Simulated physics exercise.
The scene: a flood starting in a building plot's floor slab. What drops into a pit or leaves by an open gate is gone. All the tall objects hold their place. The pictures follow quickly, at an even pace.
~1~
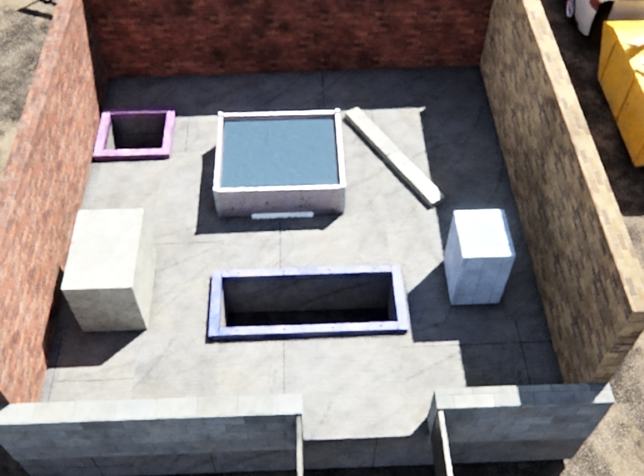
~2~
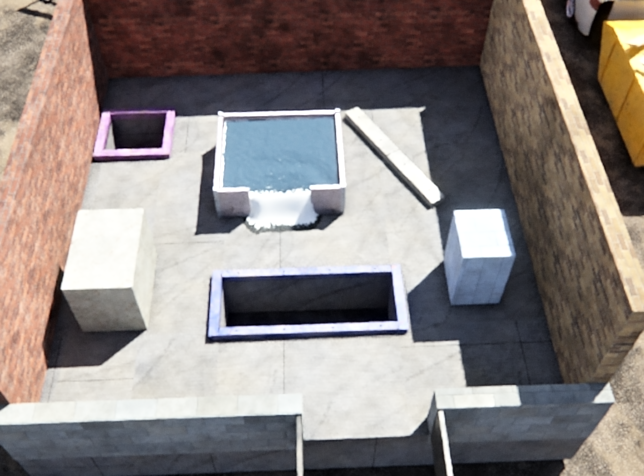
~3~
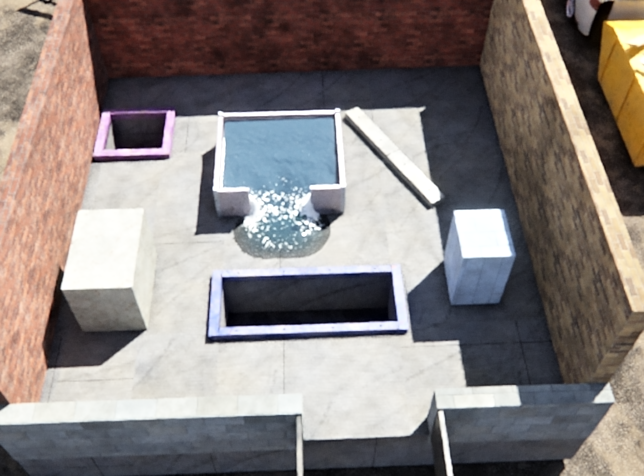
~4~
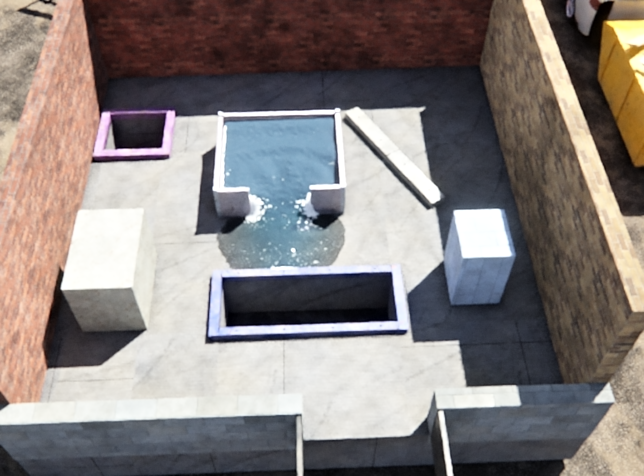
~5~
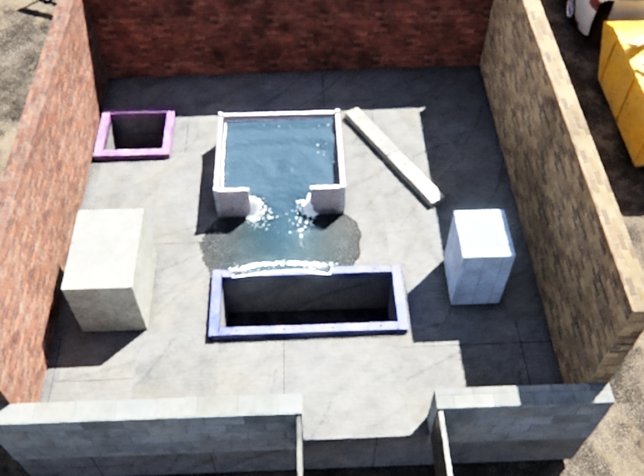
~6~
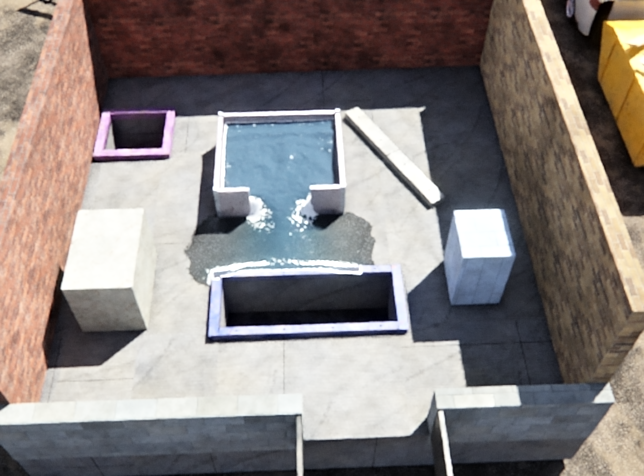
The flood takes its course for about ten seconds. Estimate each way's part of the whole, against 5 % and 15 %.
The gate takes under 5 %; the purple pit takes under 5 %; the blue pit takes over 15 %.
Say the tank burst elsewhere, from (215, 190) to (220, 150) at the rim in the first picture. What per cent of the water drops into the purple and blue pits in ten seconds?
In per cent: Purple 8, blue 0.
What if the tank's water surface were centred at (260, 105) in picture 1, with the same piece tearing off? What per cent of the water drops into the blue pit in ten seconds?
Per cent: Blue 20.
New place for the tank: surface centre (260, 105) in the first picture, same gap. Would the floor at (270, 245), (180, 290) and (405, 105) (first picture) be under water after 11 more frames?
One after the other: Flooded, under water, clear.
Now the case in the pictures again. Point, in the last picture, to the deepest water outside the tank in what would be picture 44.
Roughly at (274, 264).
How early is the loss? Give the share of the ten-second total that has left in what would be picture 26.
Roughly 85 per cent.
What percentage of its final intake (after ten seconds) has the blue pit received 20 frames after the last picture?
About 90 per cent.
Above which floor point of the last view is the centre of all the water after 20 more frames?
Roughly at (282, 215).
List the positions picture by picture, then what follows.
In the first frame, still water in the tank at (280, 153).
In the second frame, the front is at (315, 220), out from the gap at (281, 204).
In the third frame, water pours out at (281, 206) and has run to (308, 250).
In the fourth frame, the front is at (317, 270), out from the gap at (281, 206).
In the fifth frame, water pours out at (281, 206) and has run to (347, 269).
In the sixth frame, water pours out at (281, 205) and has run to (369, 268).
A moment on, water covers 10 % of the floor; the gate 0 %, the purple pit 0 %, the blue pit 12 %.
Next, water covers 15 % of the floor; the gate 0 %, the purple pit 0 %, the blue pit 23 %.
Then, water covers 25 % of the floor; the gate 0 %, the purple pit 0 %, the blue pit 30 %.
Later, water covers 40 % of the floor; the gate 0 %, the purple pit 0 %, the blue pit 34 %.
In the end, water covers 65 % of the floor; the gate 1 %, the purple pit 0 %, the blue pit 34 %.
